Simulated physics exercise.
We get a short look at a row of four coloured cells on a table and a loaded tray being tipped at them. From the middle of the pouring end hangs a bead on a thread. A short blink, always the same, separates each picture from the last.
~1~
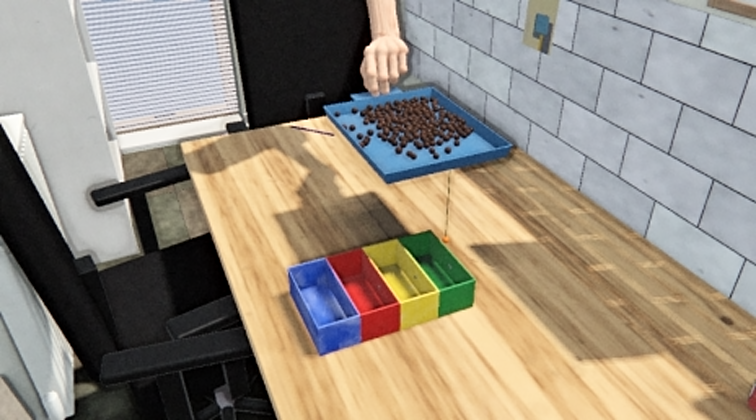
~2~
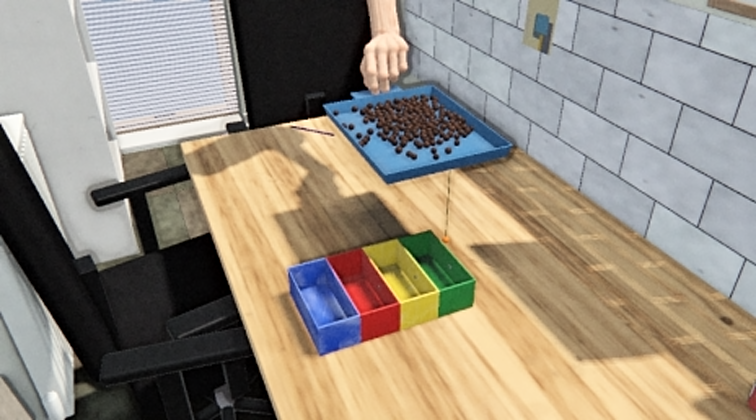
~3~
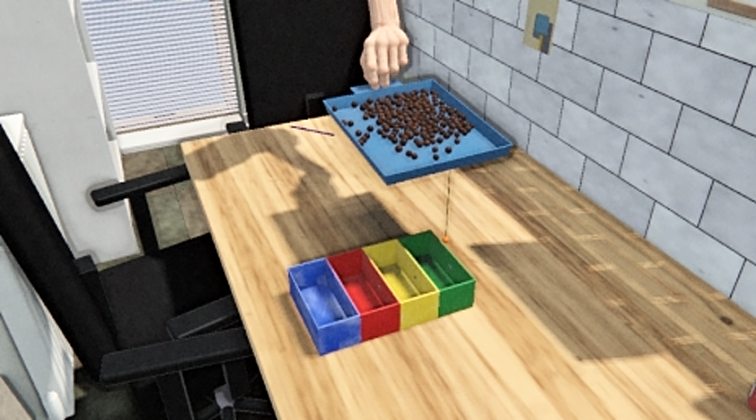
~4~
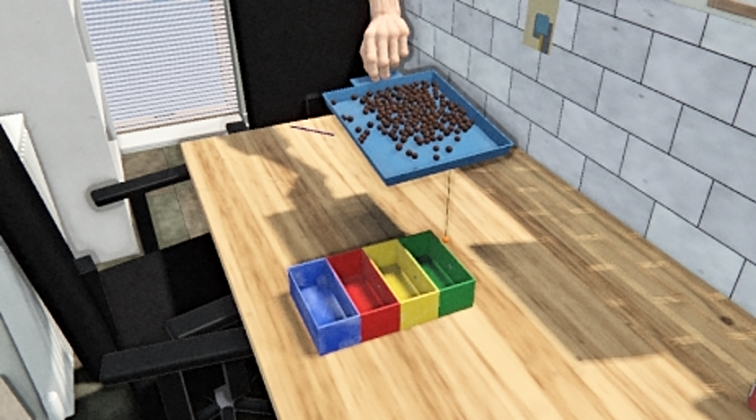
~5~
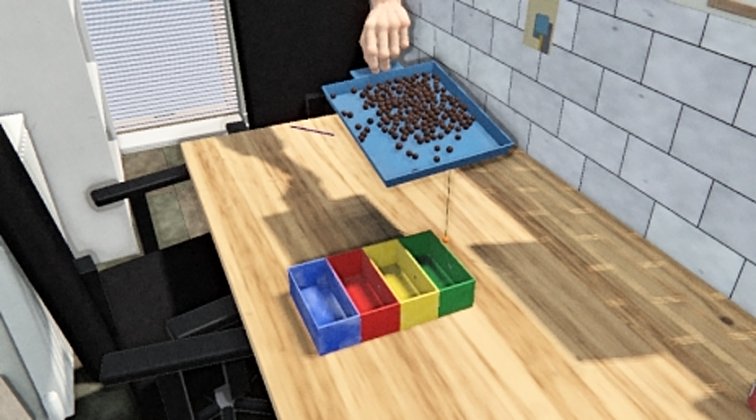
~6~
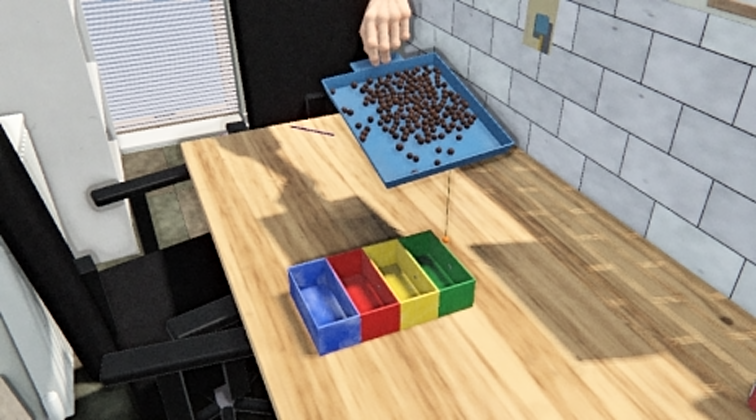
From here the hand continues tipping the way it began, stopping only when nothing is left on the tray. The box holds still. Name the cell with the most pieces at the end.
Yellow.
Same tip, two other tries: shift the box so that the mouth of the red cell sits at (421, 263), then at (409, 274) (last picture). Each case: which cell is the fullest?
First place: That blue cell; second place: The red cell.
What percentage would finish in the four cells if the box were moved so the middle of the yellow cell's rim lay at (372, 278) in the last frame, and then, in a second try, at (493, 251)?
You'd get about 80 per cent first and about 50 per cent second.
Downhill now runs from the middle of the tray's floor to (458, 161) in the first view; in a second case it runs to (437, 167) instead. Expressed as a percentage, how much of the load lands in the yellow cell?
In turn some 0 and 30 per cent.
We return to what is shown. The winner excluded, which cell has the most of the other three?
In second place: The green one.
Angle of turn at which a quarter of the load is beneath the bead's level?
Near 70 degrees.
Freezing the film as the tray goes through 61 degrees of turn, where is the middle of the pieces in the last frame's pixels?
(417, 174).
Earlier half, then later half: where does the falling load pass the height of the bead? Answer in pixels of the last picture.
I'd put it at roughly (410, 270), and after that at roughly (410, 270).
Soon, tray tipped steeply; most on the tray; a small part in the yellow cell; a stray few in the red cell; a stray few in the green cell; a stray few in the blue cell; a small part falling or outside the box.
A while on, tray tipped past a quarter turn; a stray few on the tray; about half in the yellow cell; about a quarter in the green cell; a small part in the red cell; a stray few in the blue cell; a small part falling or outside the box.
Towards the end, tray tipped past a quarter turn; about half in the yellow cell; about a quarter in the green cell; a small part in the red cell; a stray few in the blue cell; a small part falling or outside the box.
Finally, tray tipped past a quarter turn; about half in the yellow cell; about a quarter in the green cell; a small part in the red cell; a stray few in the blue cell; a small part outside the box.
